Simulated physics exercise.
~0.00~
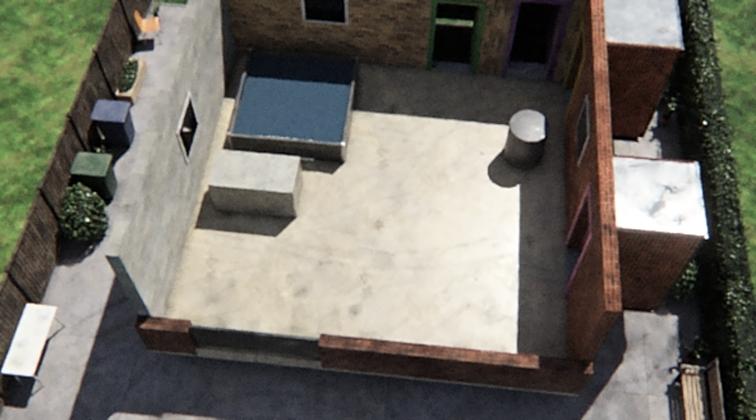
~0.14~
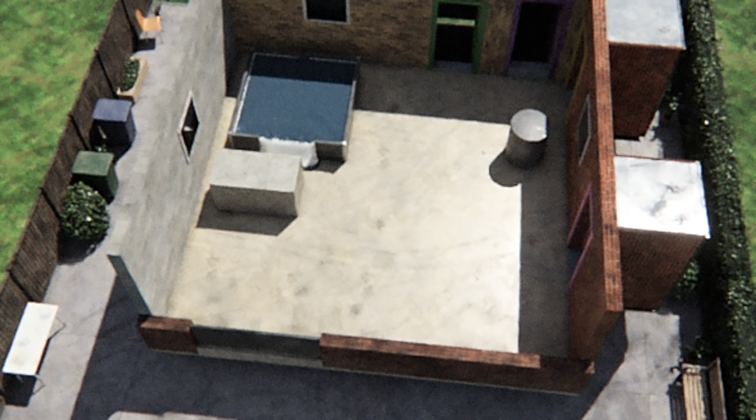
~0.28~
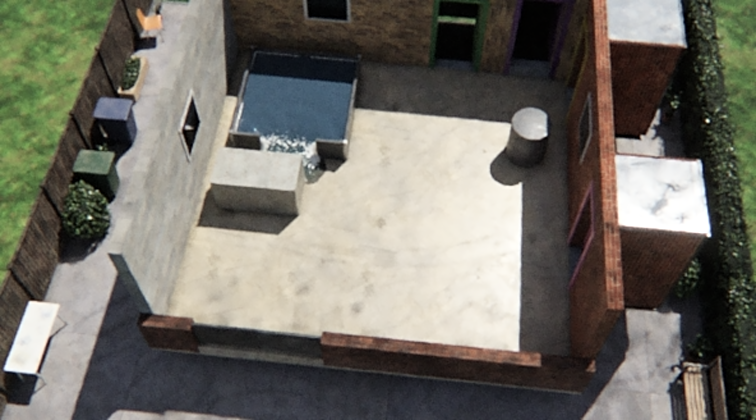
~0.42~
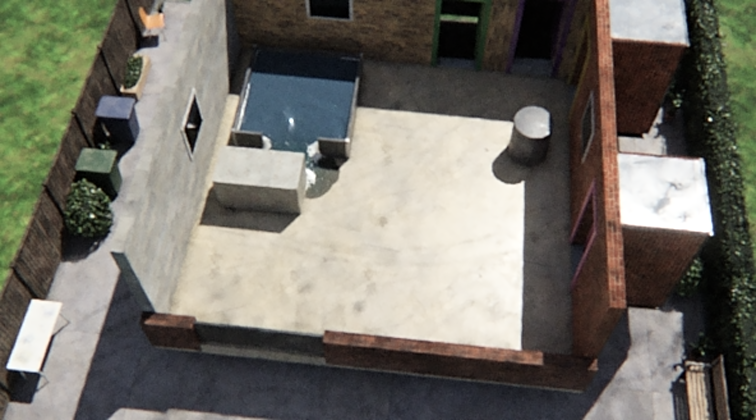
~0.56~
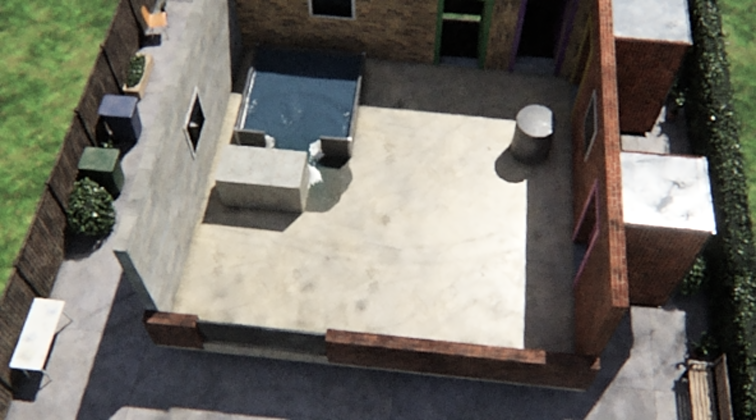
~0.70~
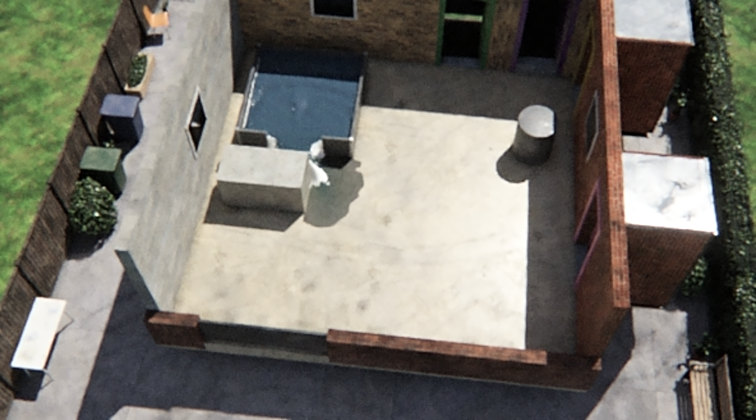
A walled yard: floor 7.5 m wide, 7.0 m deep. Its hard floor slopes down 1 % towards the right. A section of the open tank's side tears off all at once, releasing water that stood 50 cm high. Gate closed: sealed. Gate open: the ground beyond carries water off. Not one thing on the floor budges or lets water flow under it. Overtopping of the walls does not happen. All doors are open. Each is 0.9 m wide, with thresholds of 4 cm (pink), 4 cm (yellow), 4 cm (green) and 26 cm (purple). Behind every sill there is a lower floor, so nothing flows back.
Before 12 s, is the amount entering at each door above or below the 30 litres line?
Pink door: Tops the amount; yellow door: Tops the amount; green door: Falls short; purple door: Falls short.
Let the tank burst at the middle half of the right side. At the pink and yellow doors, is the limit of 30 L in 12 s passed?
Lab note: Vs limit, pink door limit exceeded; yellow door limit exceeded.
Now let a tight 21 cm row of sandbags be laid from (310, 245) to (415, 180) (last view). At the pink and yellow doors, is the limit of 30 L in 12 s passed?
Well, the pink one ends up within bounds and the yellow one ends up more than allowed.
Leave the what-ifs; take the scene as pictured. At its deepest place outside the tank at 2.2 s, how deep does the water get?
About 38 cm.
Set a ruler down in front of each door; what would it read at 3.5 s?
Depths in centimetres - pink: 5, yellow: 0, green: 0, purple: 0.
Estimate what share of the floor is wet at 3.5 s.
About 60 per cent.
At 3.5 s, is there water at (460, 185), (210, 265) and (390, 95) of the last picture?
Soaked, soaked, untouched.
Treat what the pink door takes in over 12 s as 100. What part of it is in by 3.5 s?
Estimate: Around 0 per cent.
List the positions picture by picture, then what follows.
In the first picture, still water, 50 cm deep, in the open tank at (295, 98).
In the second picture, water pours out at (289, 149) and has run 0.6 m, to a hidden place; typically 9 cm deep outside, 50 cm at the open tank's back.
In the third picture, water pours out at (290, 149) and has run 0.8 m, to a hidden place; typically 10 cm deep outside, 50 cm at the open tank's back.
In the fourth picture, the front is at (316, 194), 1.2 m from the gap at (292, 147); 1.1 m2 of floor is under water; 50 cm left at the back of the open tank.
In the fifth picture, water pours out at (294, 146) and has run 1.6 m, to (321, 208); typically 8 cm deep outside, 50 cm at the open tank's back.
In the sixth picture, the front is at (333, 219), 1.9 m from the gap at (296, 146); 1.9 m2 of floor is under water; 50 cm left at the back of the open tank.
After 1.4 s water covers 15 % of the floor and is deepest (42 cm) near (292, 168); pink door not reached, yellow door not reached, green door not reached, purple door not reached.
After 2.2 s water covers 30 % of the floor and is deepest (38 cm) near (284, 167); pink door not reached, yellow door not reached, green door not reached, purple door not reached.
After 3.5 s water covers 60 % of the floor and is deepest (27 cm) near (243, 57); pink door 5 cm at the sill, 0 L in, yellow door not reached, green door not reached, purple door not reached.
After 7.0 s water covers 85 % of the floor and is deepest (17 cm) near (292, 168); pink door 7 cm at the sill, 19 L in, yellow door 11 cm at the sill, 4 L in, green door 2 cm at the sill, 0 L in, purple door 2 cm at the sill, 0 L in.
After 12.0 s water covers 90 % of the floor and is deepest (11 cm) near (282, 174); pink door 9 cm at the sill, 65 L in, yellow door 8 cm at the sill, 64 L in, green door 2 cm at the sill, 0 L in, purple door 7 cm at the sill, 0 L in.
